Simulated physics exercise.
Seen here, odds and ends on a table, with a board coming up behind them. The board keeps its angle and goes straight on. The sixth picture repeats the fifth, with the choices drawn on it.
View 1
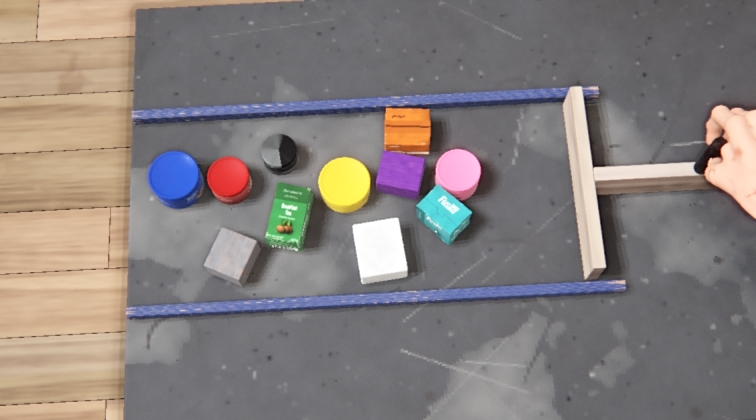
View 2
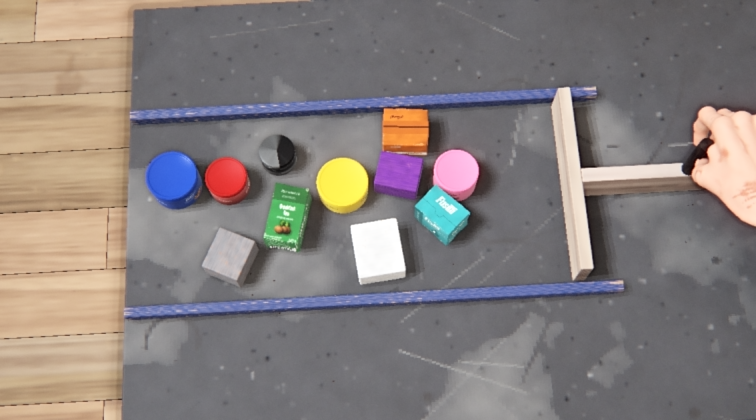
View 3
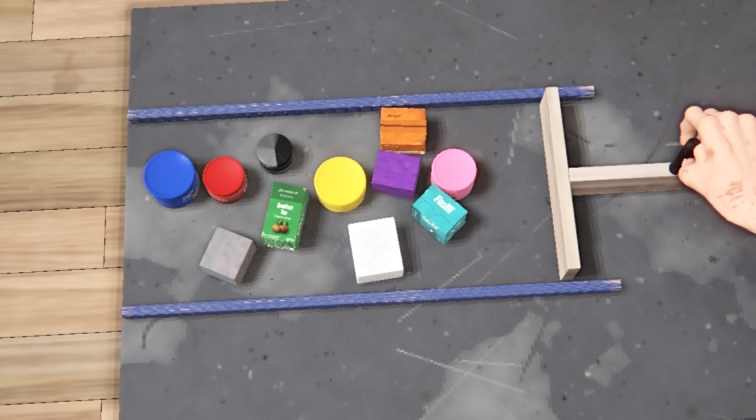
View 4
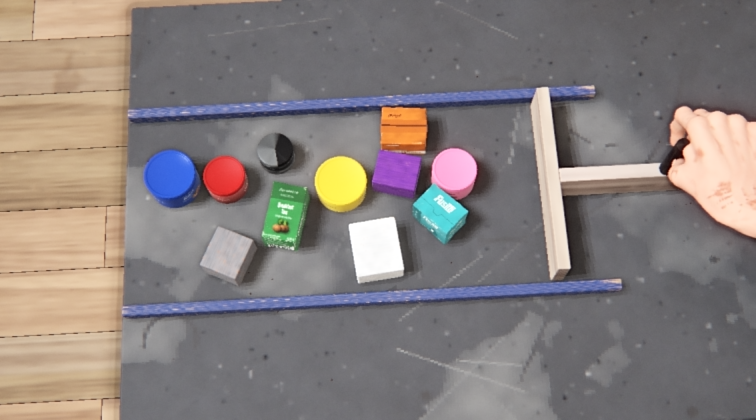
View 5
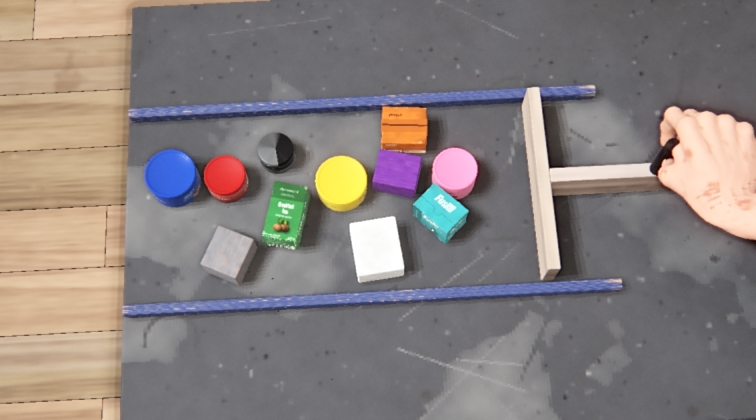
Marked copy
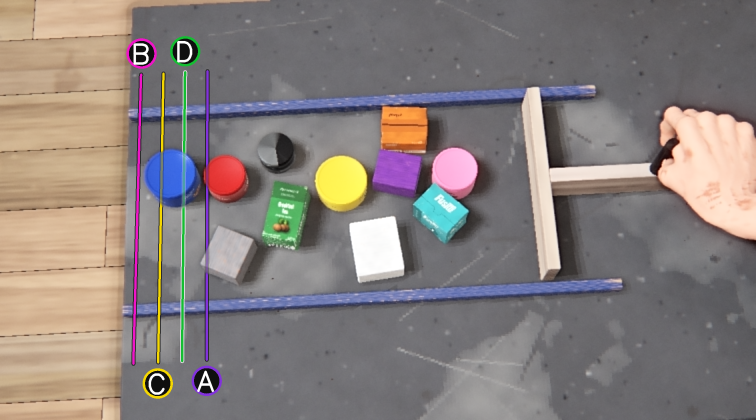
At the start, a hand at the right holds the handle of a wooden board, facing colourful tubs, boxes and blocks spread between two blue strips on a dark table. The hand then pushes the board a short way left along the strips, while the objects stay in place, untouched by it.
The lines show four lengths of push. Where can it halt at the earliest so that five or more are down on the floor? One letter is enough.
At D, and not before.
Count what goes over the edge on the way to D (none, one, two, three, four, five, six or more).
By then, six or more.
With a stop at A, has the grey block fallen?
By then, no.
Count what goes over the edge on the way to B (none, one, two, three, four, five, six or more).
Six or more.
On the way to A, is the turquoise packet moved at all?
Yes.
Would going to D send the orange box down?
No.
On the marked copy, A at (207, 208); B at (137, 212); C at (161, 211); D at (184, 210).
Following D. Soon after the start, board (413, 182); green packet (267, 221); black tin (271, 150).
Later, board (285, 189); blue tub over the edge; red tub (137, 161).
In the end, board (181, 194); grey block over the edge; green packet over the edge; seven fallen.
As for the rest, A drops only three; B drops eleven, but is farther than needed; C drops seven, but is farther than needed.
